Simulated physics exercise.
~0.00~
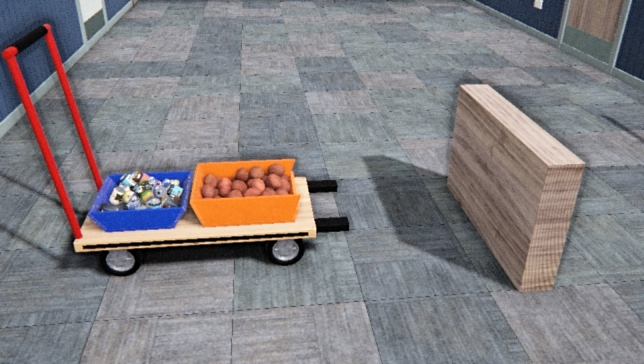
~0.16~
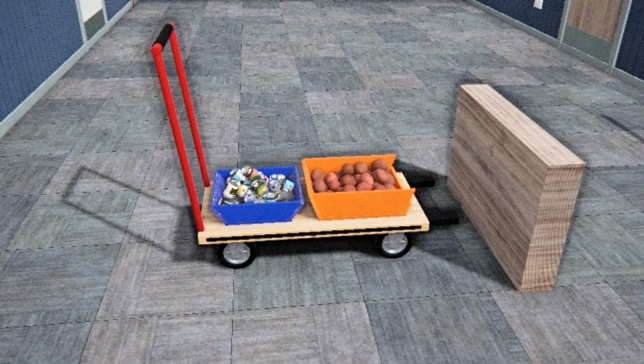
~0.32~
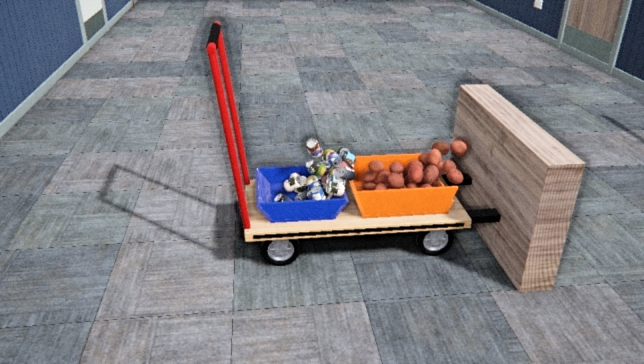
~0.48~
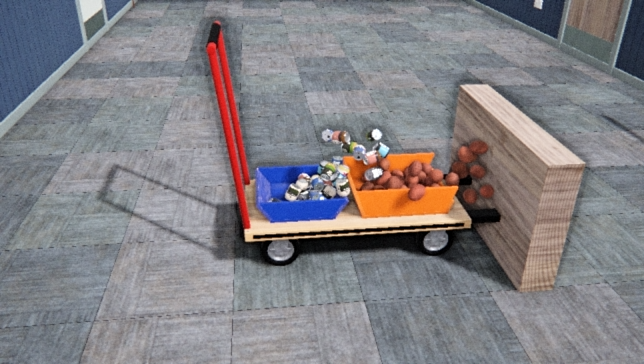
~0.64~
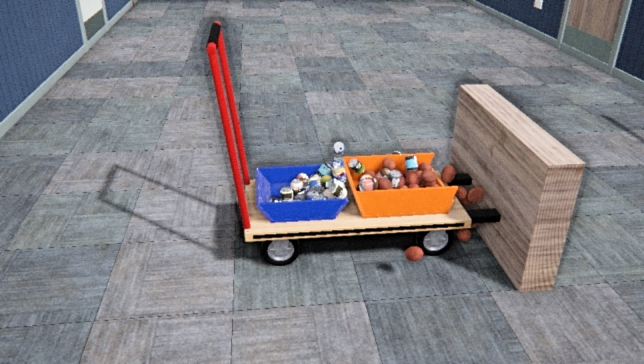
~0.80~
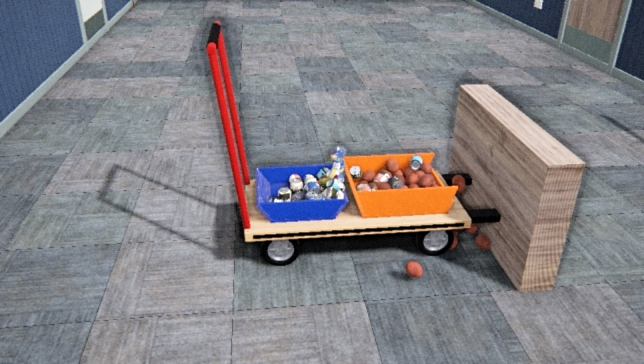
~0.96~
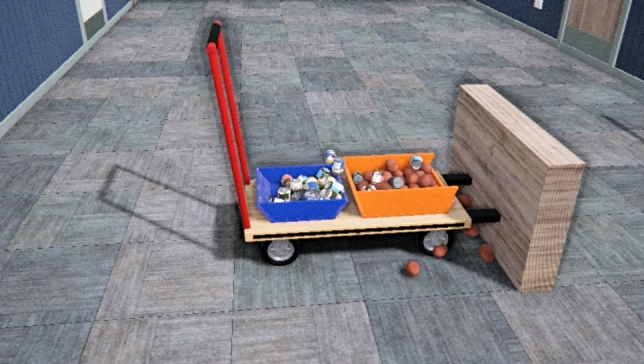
A flat wooden trolley with a red handle stands at the left of a grey carpet-tiled corridor, seen from slightly above, facing a thick wood-grained block on the right. It carries a blue basket of small cans and, ahead of it, an orange basket of reddish potatoes. The trolley rolls right and stops against the block. The loads surge forward, cans flying up towards the orange basket while potatoes spill over its right end. Several cans land among the potatoes, and some potatoes drop to the floor. The trolley ends upright and still, both baskets partly full, with potatoes lying beside its front wheel.
